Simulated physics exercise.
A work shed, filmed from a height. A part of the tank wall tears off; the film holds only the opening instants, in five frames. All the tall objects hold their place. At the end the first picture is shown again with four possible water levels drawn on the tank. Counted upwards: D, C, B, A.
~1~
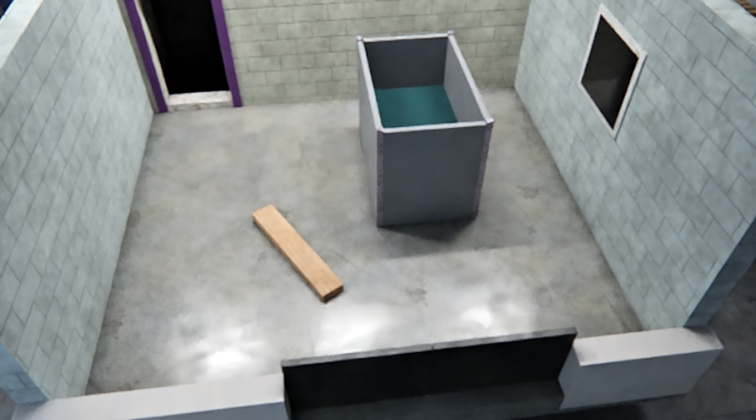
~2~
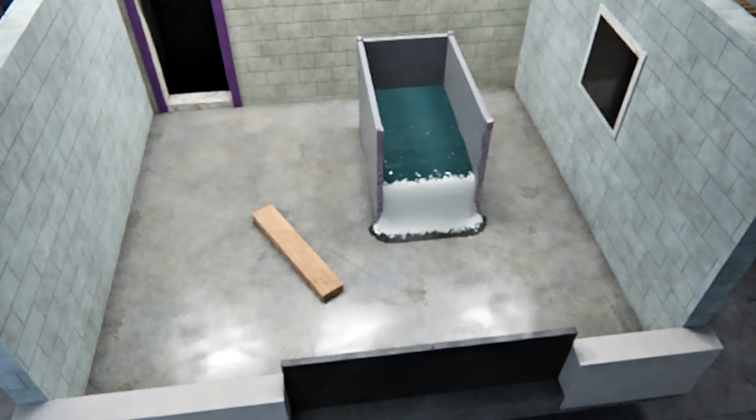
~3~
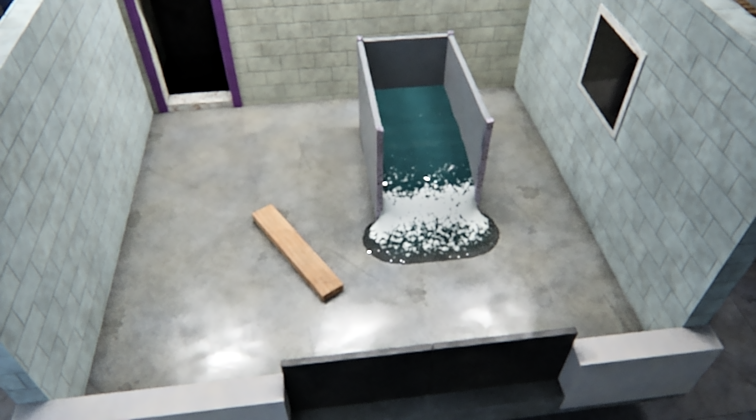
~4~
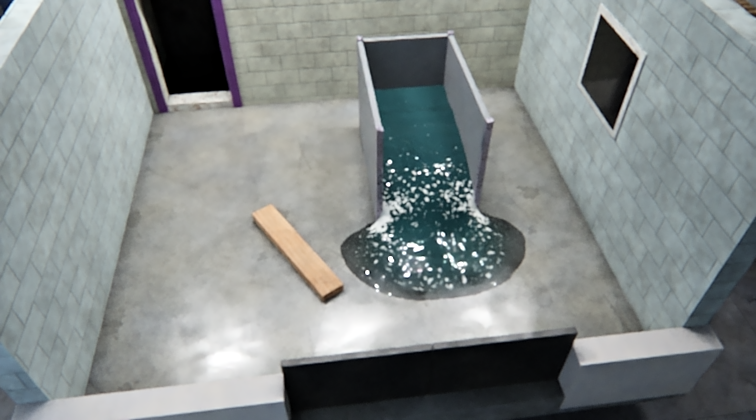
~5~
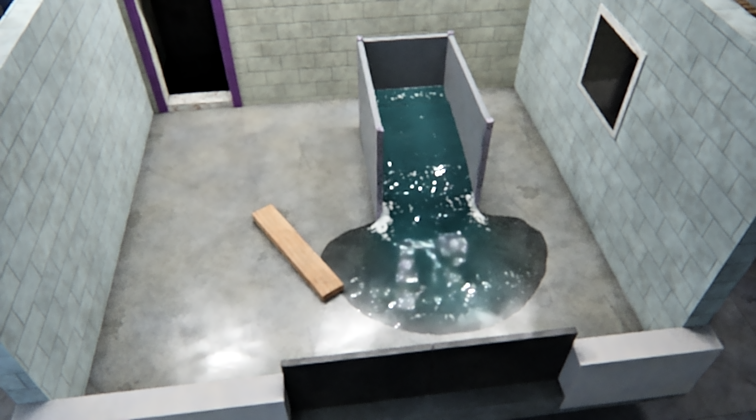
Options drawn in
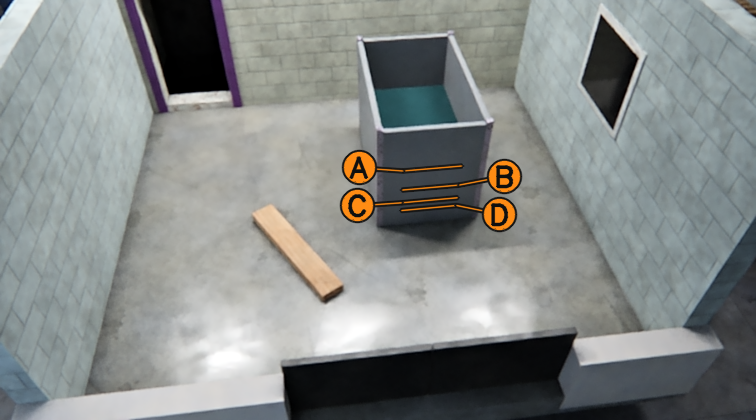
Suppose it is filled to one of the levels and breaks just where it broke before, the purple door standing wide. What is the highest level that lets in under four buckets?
A is the one.
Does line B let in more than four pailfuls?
No, that is safe.
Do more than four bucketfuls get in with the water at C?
No, not at all.
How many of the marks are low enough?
All of the four.
On the marked copy, A at (432, 168); B at (430, 187); C at (429, 200); D at (429, 208); from the bottom up D, C, B, A.
For line A, a bucket or two gets in.
For line B, nothing gets over.
For line C, nothing gets over.
For line D, nothing gets over.
